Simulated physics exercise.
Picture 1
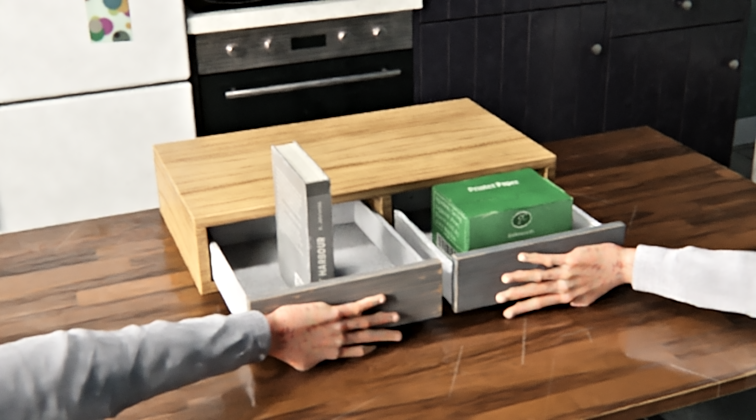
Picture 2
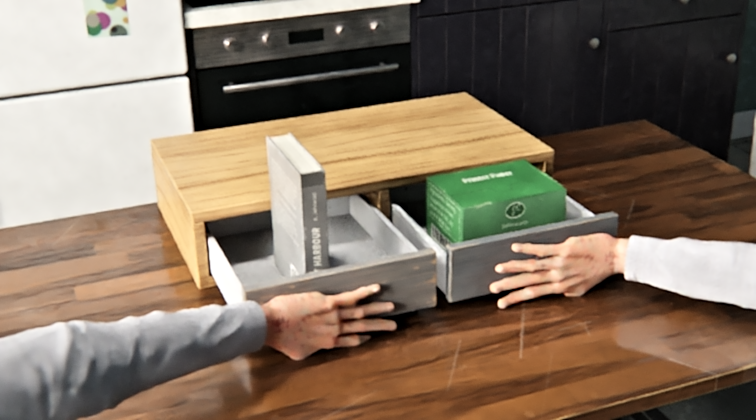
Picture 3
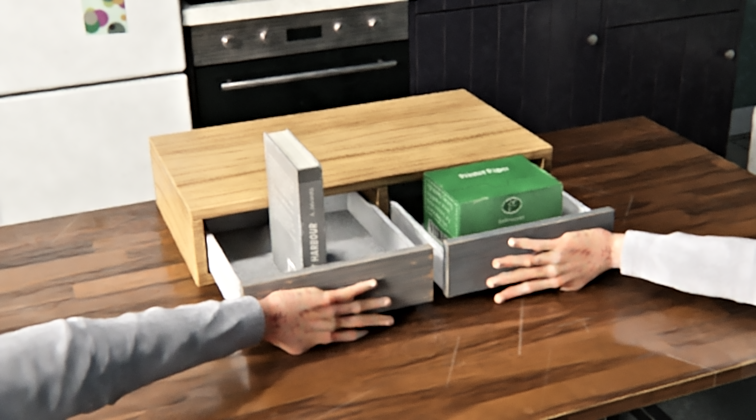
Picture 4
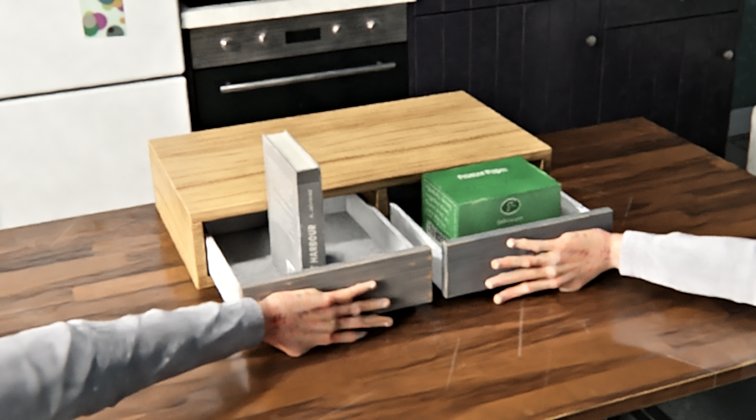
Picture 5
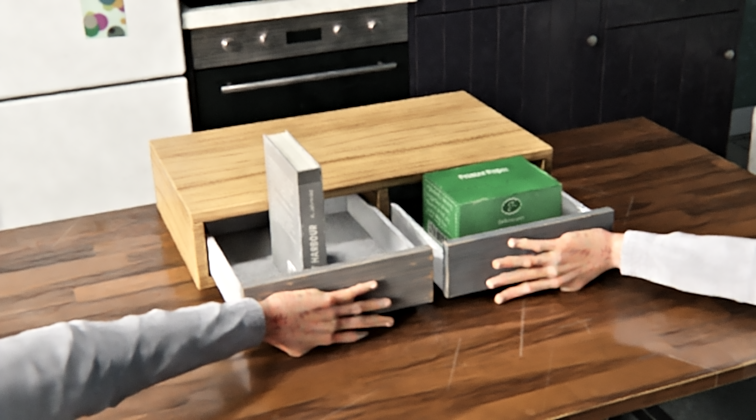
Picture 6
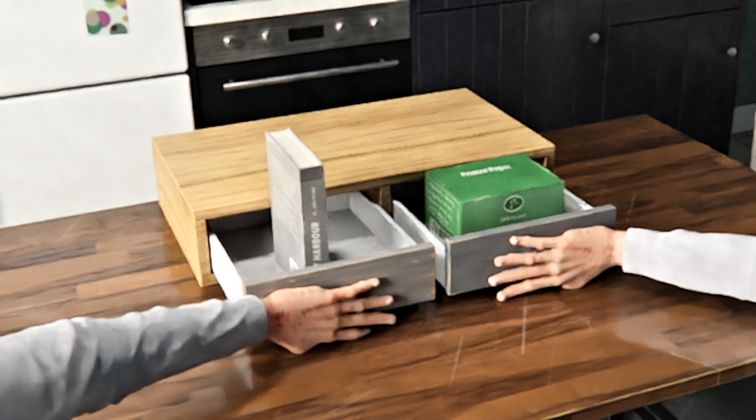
Two hands, one on each front of a pair of open drawers in a wooden desktop unit, shift the drawers very slightly inward at first. Then they stay almost still, with only a faint drift, while the upright grey book on the left and the green box on the right remain inside.
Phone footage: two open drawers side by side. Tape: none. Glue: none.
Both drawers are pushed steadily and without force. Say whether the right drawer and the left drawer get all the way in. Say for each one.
In fact the right drawer remains partly out and the left drawer remains partly out.
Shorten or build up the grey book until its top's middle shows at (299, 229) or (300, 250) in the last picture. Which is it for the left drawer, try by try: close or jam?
The drawer fails to shut on the first try and fits fully in on the second.
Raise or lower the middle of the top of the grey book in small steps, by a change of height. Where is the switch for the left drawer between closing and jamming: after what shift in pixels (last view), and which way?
Some 84 pixels, down.
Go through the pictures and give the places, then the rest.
Right drawer (492, 226) wide open; left drawer (314, 260) wide open; grey book (303, 231), in the first frame.
Left drawer (309, 251) wide open; green box (495, 213), in the second frame.
Right drawer (483, 212) wide open; chest (347, 176), in the third frame.
Left drawer (305, 248) wide open; grey book (295, 219), in the fourth frame.
Right drawer (483, 213) wide open; green box (491, 209), in the fifth frame.
Right drawer (485, 210) wide open; left drawer (309, 246) wide open; chest (349, 176), in the sixth frame.
Then, 0.24 s past the last view, right drawer starting in; left drawer starting in.
Finally, the right drawer jams; the left drawer jams.
